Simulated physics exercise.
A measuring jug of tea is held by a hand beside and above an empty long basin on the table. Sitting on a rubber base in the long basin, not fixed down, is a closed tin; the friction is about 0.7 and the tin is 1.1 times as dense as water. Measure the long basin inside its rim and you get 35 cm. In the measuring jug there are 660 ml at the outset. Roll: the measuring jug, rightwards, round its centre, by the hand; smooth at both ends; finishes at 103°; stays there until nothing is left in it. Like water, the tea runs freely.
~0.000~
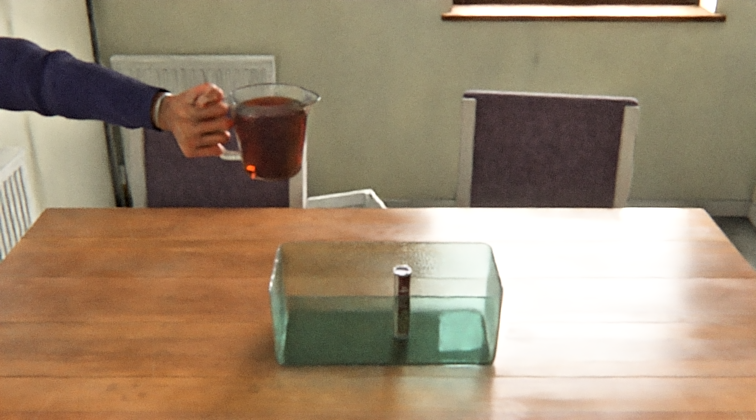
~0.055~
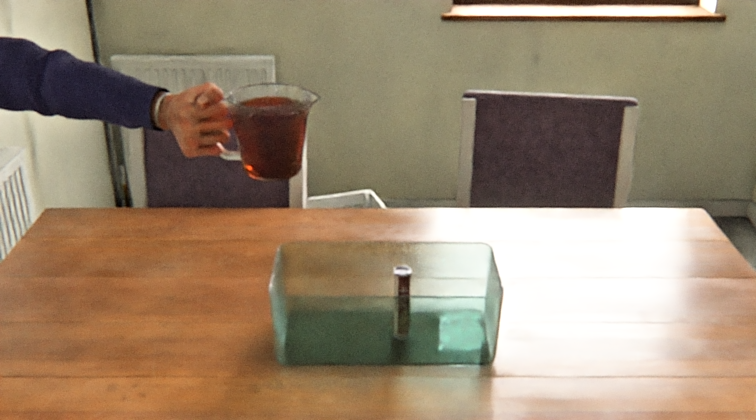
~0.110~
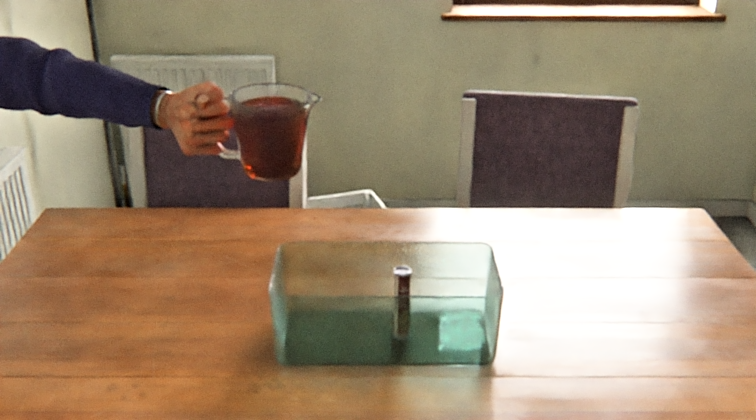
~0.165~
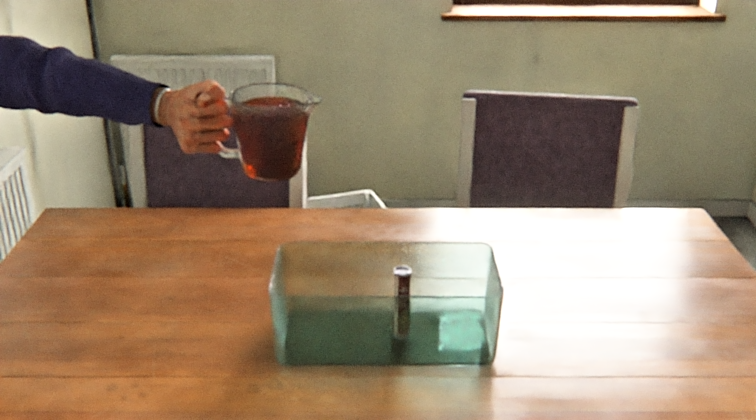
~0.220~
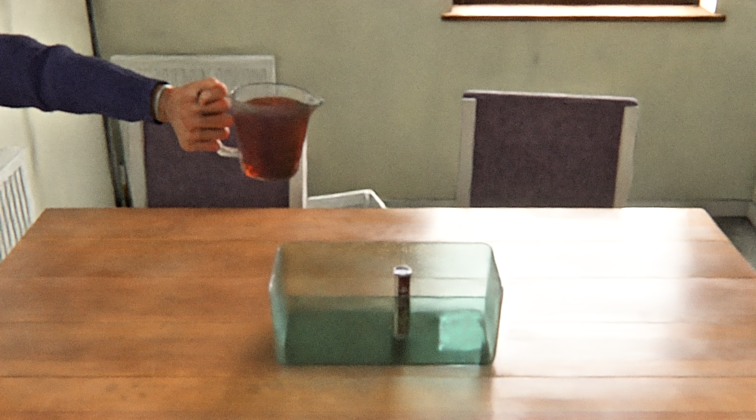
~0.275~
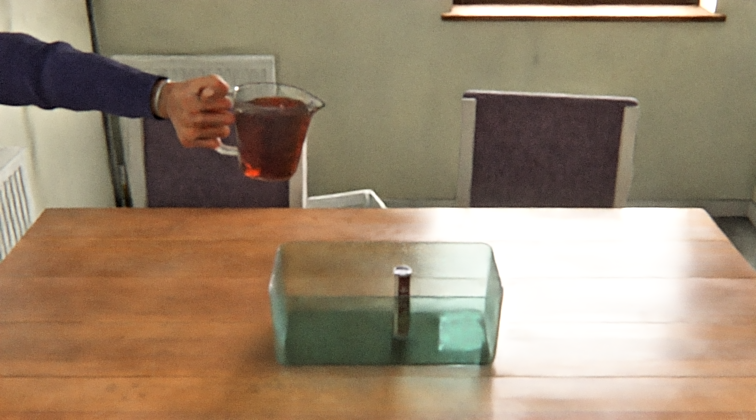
A glass measuring jug of reddish-brown tea, held by a hand from the left above a wooden table, tilts slightly to the right, while a clear greenish basin with a small upright tin inside stays still below.
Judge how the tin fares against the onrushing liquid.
It gets bowled over.
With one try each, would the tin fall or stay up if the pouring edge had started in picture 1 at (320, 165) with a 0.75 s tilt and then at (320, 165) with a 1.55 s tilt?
The tin stays vertical the first time and stays vertical the second time.
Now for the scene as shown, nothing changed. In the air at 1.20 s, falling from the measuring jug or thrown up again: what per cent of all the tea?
Something like 26 per cent is in the air then.
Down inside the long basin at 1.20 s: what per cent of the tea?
About 48 %.
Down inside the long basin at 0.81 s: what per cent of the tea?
Roughly 3 per cent.
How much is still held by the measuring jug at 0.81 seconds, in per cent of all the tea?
Remaining: Near 80 % of the total.
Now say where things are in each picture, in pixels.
In the first frame, it leans 0°; its right rim is at (320, 97); the tea meets the walls at (234, 106) and (308, 106); the long basin's rim runs from (274, 269) to (497, 269); the tin's top is at (402, 273).
In the second frame, it leans 0°; its right rim is at (320, 97); the tea meets the walls at (234, 106) and (308, 107).
In the third frame, it leans 1°; its right rim is at (321, 98); the tea meets the walls at (234, 106) and (309, 107).
In the fourth frame, it leans 3°; its right rim is at (322, 100); the tea meets the walls at (235, 106) and (310, 107).
In the fifth frame, it leans 5°; its right rim is at (324, 101); the tea meets the walls at (236, 106) and (312, 108).
In the sixth frame, it leans 8°; its right rim is at (325, 104); the tea meets the walls at (238, 107) and (314, 107).
After 0.81 s the tilt is 55° and 80 per cent is still to pour; the tin stands where it began.
After 1.20 s the tilt is 90° and 25 per cent is still to pour; the tin leans 21°.
After 1.61 s the tilt is 103° and 1 per cent is still to pour; the tin lies on its side.
After 2.05 s the tilt is 103° and 0 per cent is still to pour; the tin lies on its side.
In the end the tin lies on its side.
